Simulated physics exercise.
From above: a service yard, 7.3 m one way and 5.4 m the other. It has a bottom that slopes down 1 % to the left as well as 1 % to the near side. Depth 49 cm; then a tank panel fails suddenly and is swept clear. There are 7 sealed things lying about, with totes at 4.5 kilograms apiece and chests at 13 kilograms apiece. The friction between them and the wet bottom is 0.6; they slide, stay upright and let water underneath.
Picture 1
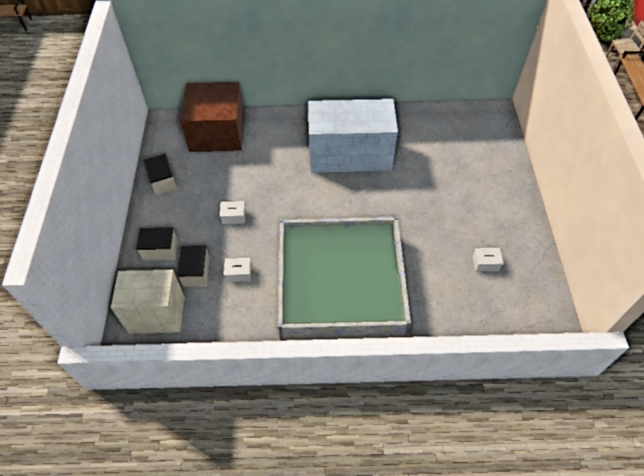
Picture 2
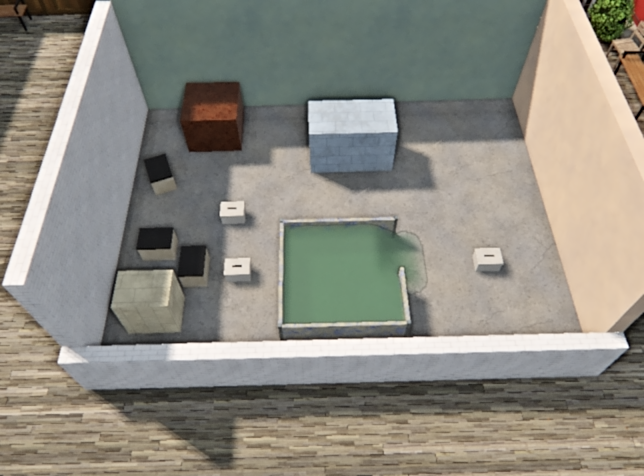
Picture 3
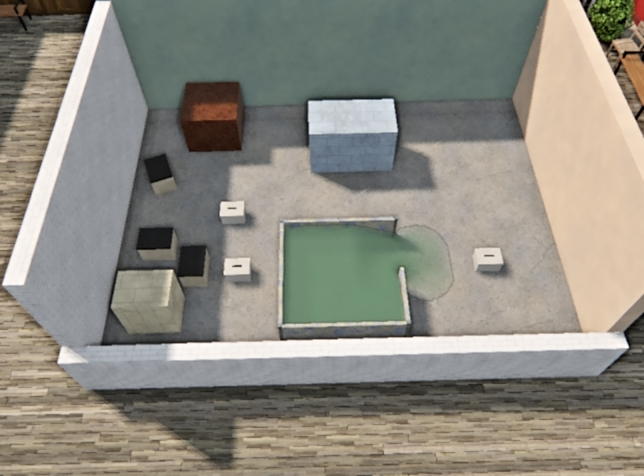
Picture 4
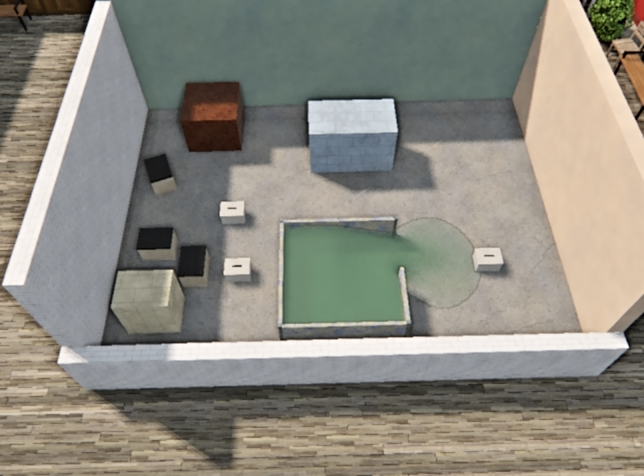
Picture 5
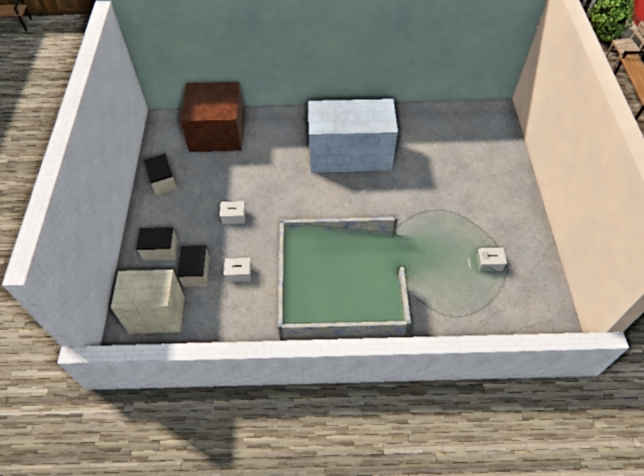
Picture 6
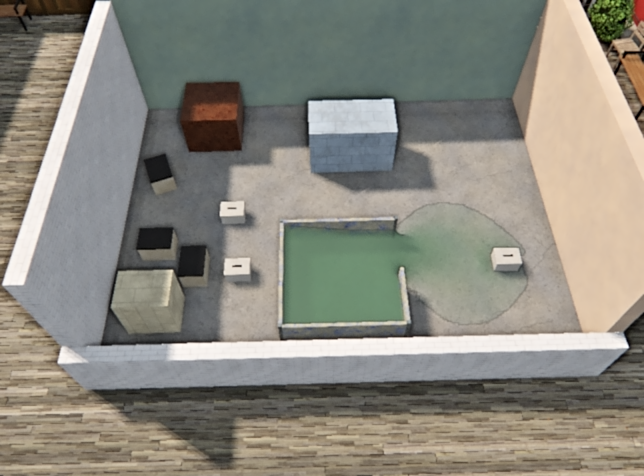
Green water spreads out of a gap in the right side of a square, low-walled basin, seen from above in a walled yard with a grey floor. A rust-brown block and a pale blue one stand toward the back, with dark-topped boxes, a cream block and small white totes around the floor. The thinning pool widens rightward, reaches the right-hand tote and slides it slightly right, while everything else stays still.
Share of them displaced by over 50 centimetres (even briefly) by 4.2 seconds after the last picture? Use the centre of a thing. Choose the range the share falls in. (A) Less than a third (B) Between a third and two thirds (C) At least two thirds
A, less than a third.
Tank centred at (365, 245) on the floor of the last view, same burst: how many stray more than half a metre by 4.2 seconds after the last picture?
Then the count would be 1.
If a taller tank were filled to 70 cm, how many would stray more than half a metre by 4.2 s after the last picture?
So the tally would be 2.
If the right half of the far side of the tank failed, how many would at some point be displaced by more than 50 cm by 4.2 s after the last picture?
Then 1 of them would.
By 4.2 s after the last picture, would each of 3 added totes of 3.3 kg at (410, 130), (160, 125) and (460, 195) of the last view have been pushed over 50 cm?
In the order asked: Not as far, not as far, farther than that.
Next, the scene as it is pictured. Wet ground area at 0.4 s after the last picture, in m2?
I'd estimate close to 9.5 m2.
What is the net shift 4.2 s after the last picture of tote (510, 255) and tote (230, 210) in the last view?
In that order: 140 cm, 0 cm.
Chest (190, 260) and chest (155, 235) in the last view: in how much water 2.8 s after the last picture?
Around 0 cm and 0 cm.
Then, 0.4 s after the last picture 1 of 7 are over 50 cm from their spots; 0 afloat.
Then, 1.5 s after the last picture 1 of 7 are over 50 cm from their spots; 1 afloat.
Then, 2.8 s after the last picture 1 of 7 are over 50 cm from their spots; 1 afloat.
Then, 4.2 s after the last picture 1 of 7 are over 50 cm from their spots, and 1 have been at some point; 1 afloat.
